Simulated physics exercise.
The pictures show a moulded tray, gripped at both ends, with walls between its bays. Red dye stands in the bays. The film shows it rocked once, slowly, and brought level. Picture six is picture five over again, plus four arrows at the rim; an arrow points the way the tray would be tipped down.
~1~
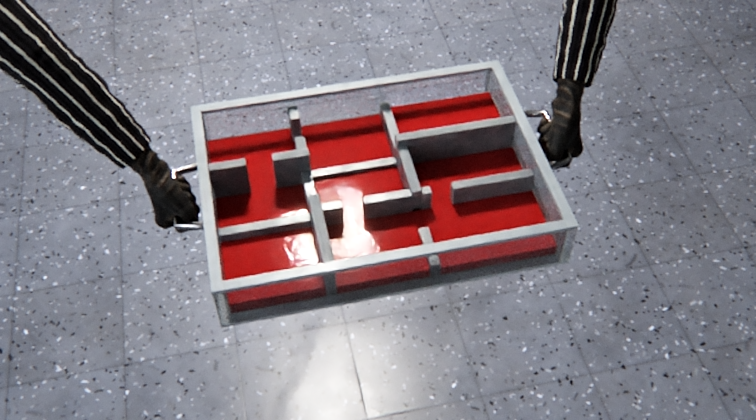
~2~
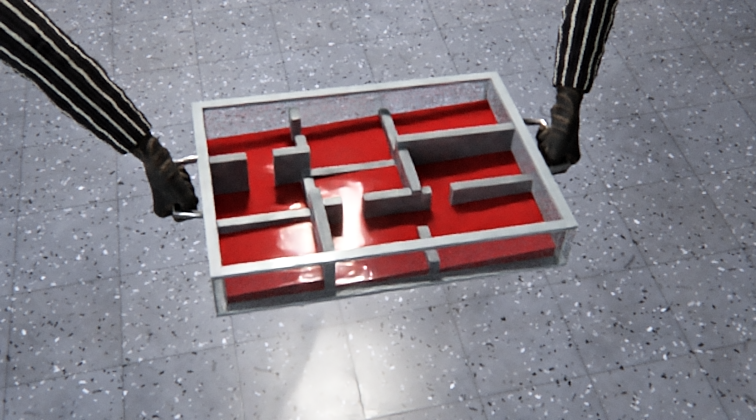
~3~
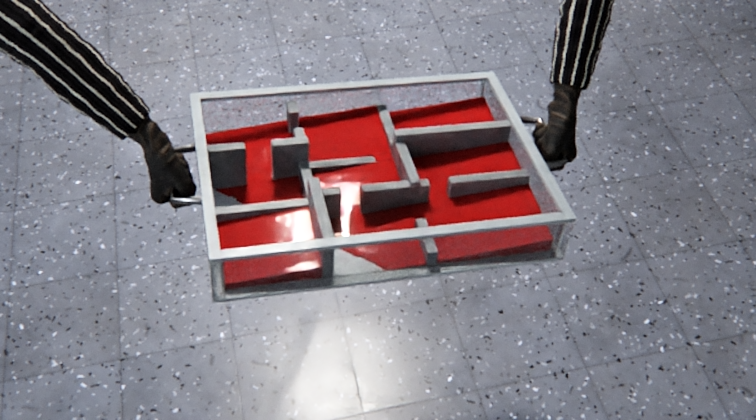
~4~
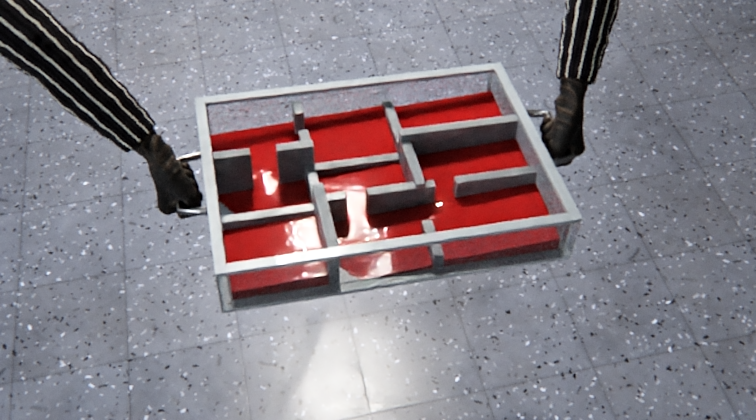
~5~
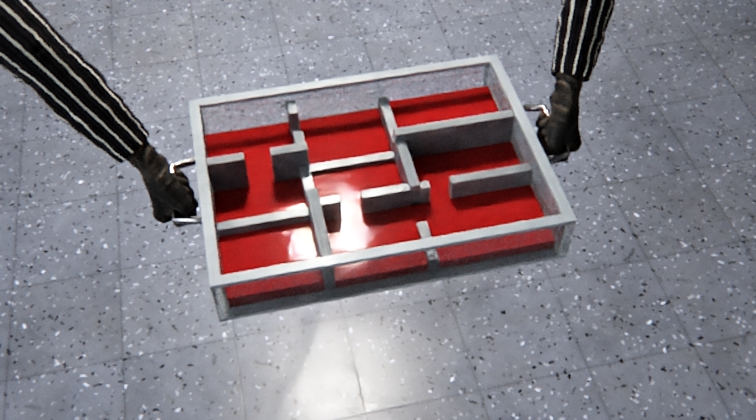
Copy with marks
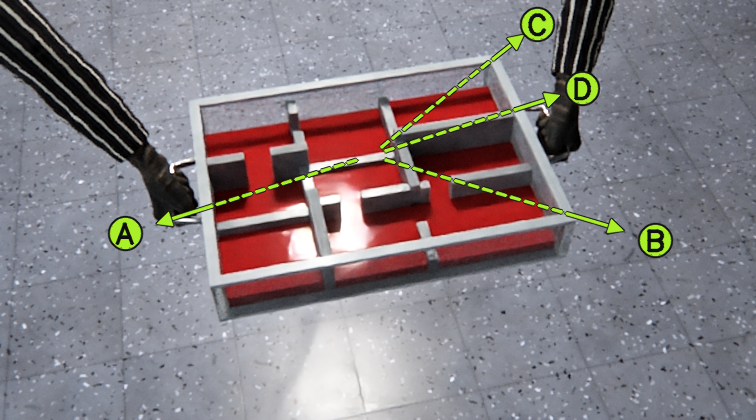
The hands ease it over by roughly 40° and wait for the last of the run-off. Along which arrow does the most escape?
C works best here.
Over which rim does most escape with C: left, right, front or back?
The right rim.
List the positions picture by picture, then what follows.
In the first frame, the tray is level; deepest in the back right bay, at (446, 124), shallowest in the back middle.
In the second frame, tipped about 5° down to the back right; no wall is crossed.
In the third frame, tipped about 8° down to the back right; liquid runs over the wall between the central and back middle bays.
In the fourth frame, tipped about 4° down to the back right; no wall is crossed.
In the fifth frame, the tray is level; deepest in the back right bay, at (445, 118), shallowest in the back middle.
In lime, A ends at (162, 221); B ends at (618, 228); C ends at (519, 38); D ends at (554, 97).
If A is chosen, about 41 % stays in the tray, the largest part in the front left bay.
If B is chosen, about 39 % stays in the tray, the largest part in the front right bay.
If C is chosen, about 27 % stays in the tray, the largest part in the back right bay.
If D is chosen, about 43 % stays in the tray, the largest part in the back right bay.
